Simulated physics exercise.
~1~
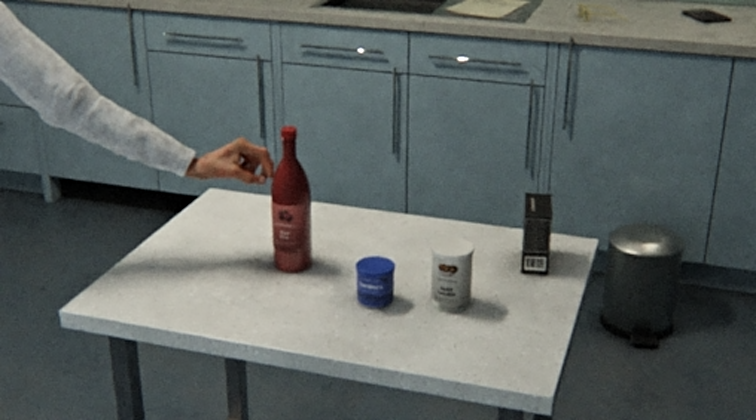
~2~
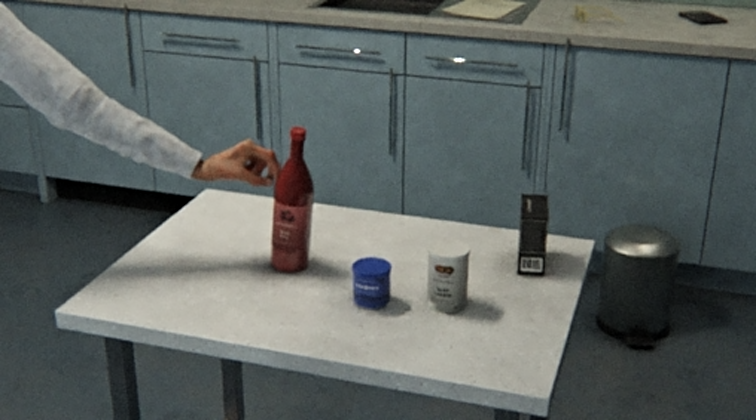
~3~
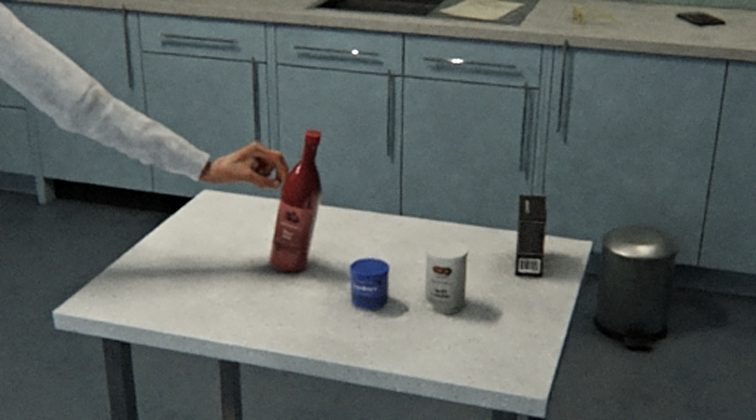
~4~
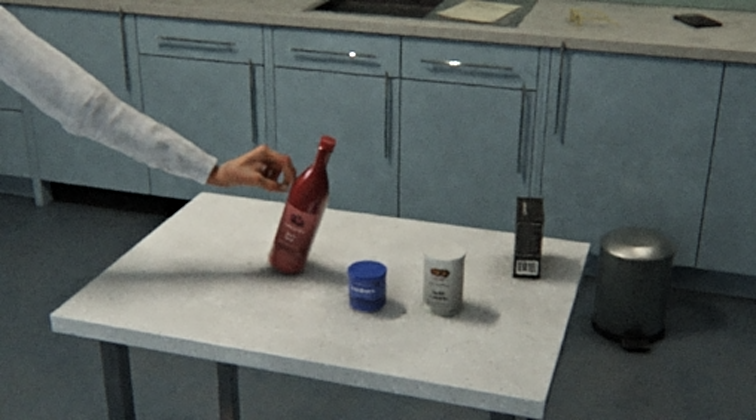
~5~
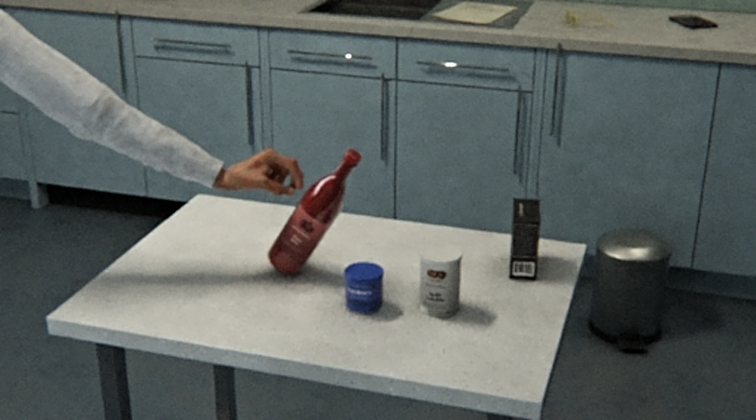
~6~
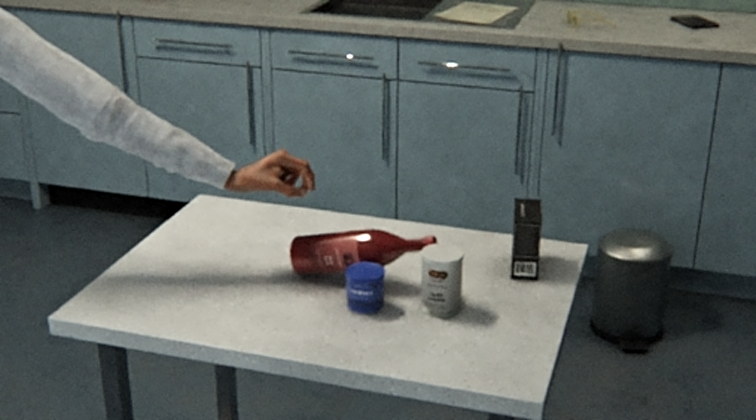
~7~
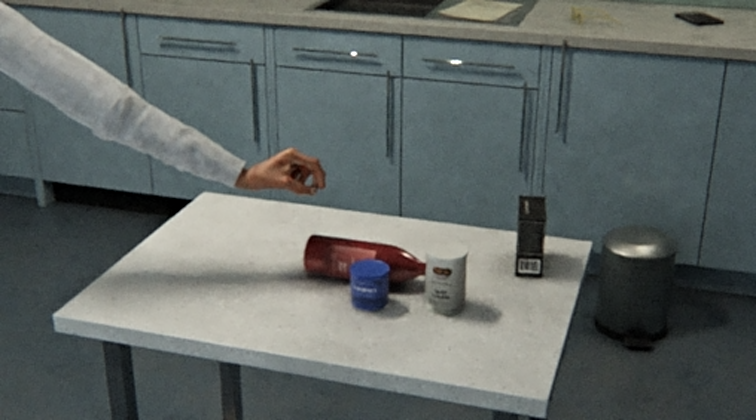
A red bottle stands upright on a pale table in a kitchen, with a blue tin, a white tin and a black packet to its right. A hand reaching in from the left, in a light sleeve, presses its fingers against the upper part of the bottle. The bottle tips to the right, leaning a little at first and then steeply as the hand follows. It topples onto its side and settles behind the two tins, its neck toward the white one. The tins and packet stay standing, and the hand hovers above the fallen bottle.
